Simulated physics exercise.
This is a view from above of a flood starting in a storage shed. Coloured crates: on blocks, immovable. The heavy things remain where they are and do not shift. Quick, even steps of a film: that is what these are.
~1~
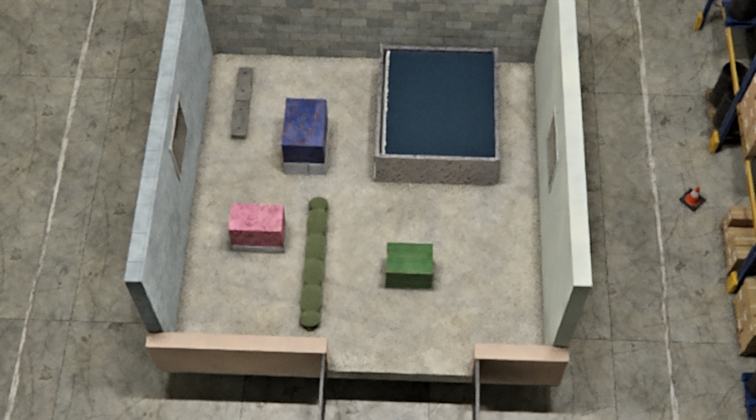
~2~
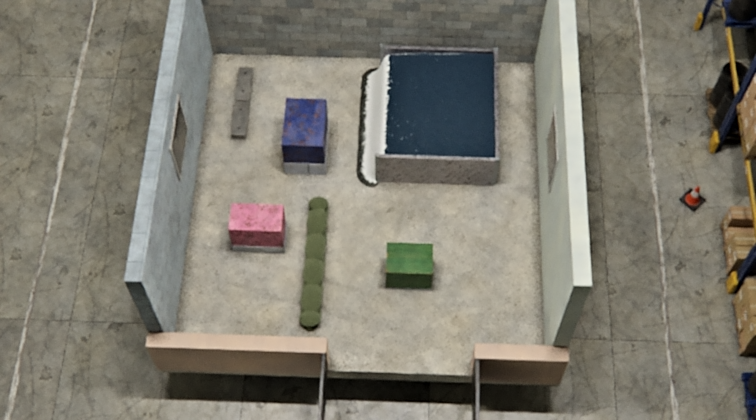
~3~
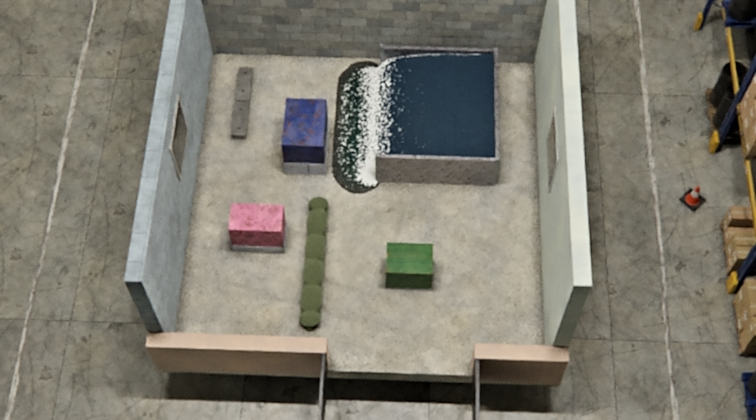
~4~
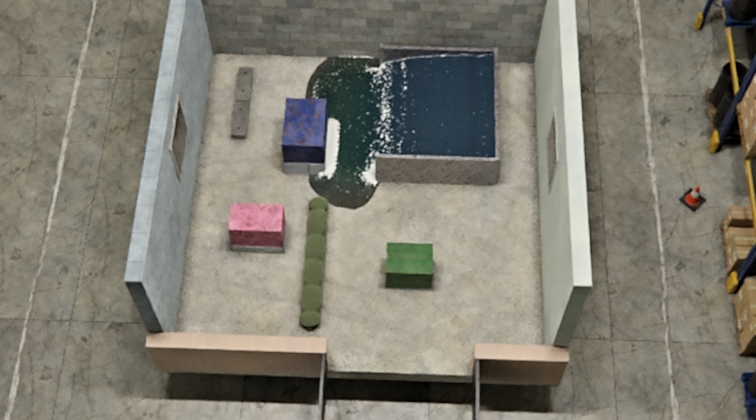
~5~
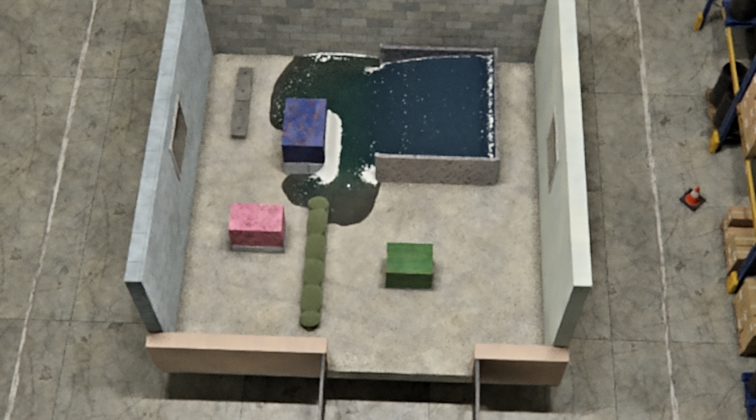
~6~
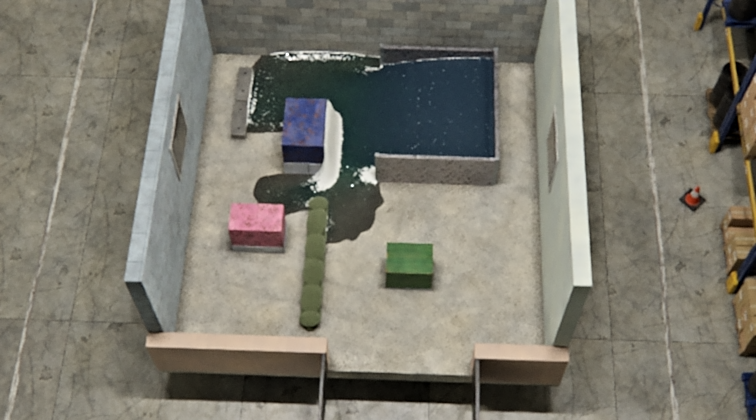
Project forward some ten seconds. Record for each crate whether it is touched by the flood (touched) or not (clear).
The blue crate is going to get water on it; the pink crate is going to get water on it; the green crate is going to get water on it.
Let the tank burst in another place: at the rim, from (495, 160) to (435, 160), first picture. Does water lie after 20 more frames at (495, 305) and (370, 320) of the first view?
Submerged, submerged.
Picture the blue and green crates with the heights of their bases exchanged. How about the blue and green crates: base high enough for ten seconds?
Well, blue is inundated and green stays untouched then.
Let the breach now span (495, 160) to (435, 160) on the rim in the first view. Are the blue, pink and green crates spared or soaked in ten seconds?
I'd say the blue crate stays clear, while the pink crate stays clear and the green crate is overrun.
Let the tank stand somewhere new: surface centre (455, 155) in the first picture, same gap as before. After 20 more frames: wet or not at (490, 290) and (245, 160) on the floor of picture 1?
The first is not reached, and then the second is wetted.
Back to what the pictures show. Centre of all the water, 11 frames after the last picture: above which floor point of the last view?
The water's centre sits above (333, 135).
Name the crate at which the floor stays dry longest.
Go for the green-painted one.
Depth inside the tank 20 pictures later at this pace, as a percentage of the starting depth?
Near 20 in a hundred.
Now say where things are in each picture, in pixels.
The first picture shows the water tank at (438, 104) is whole and still.
In the second picture, the front is at (379, 71), out from the gap at (381, 119).
In the third picture, water pours out at (381, 119) and has run to (356, 189).
In the fourth picture, water pours out at (381, 120) and has run to (333, 59).
In the fifth picture, the front is at (300, 58), out from the gap at (381, 120).
In the sixth picture, water pours out at (381, 121) and has run to (255, 70).
A moment on, water covers 35 % of the floor; the blue crate water round its plinth, the pink crate water round its plinth, the green crate not reached.
Next, water covers 55 % of the floor; the blue crate water round its plinth, the pink crate water round its plinth, the green crate water round its plinth.
Then, water covers 65 % of the floor; the blue crate water round its plinth, the pink crate water round its plinth, the green crate water round its plinth.
Later, water covers 90 % of the floor; the blue crate water round its plinth, the pink crate water round its plinth, the green crate water round its plinth.
In the end, water covers 95 % of the floor; the blue crate was topped, the pink crate was topped, the green crate was topped.
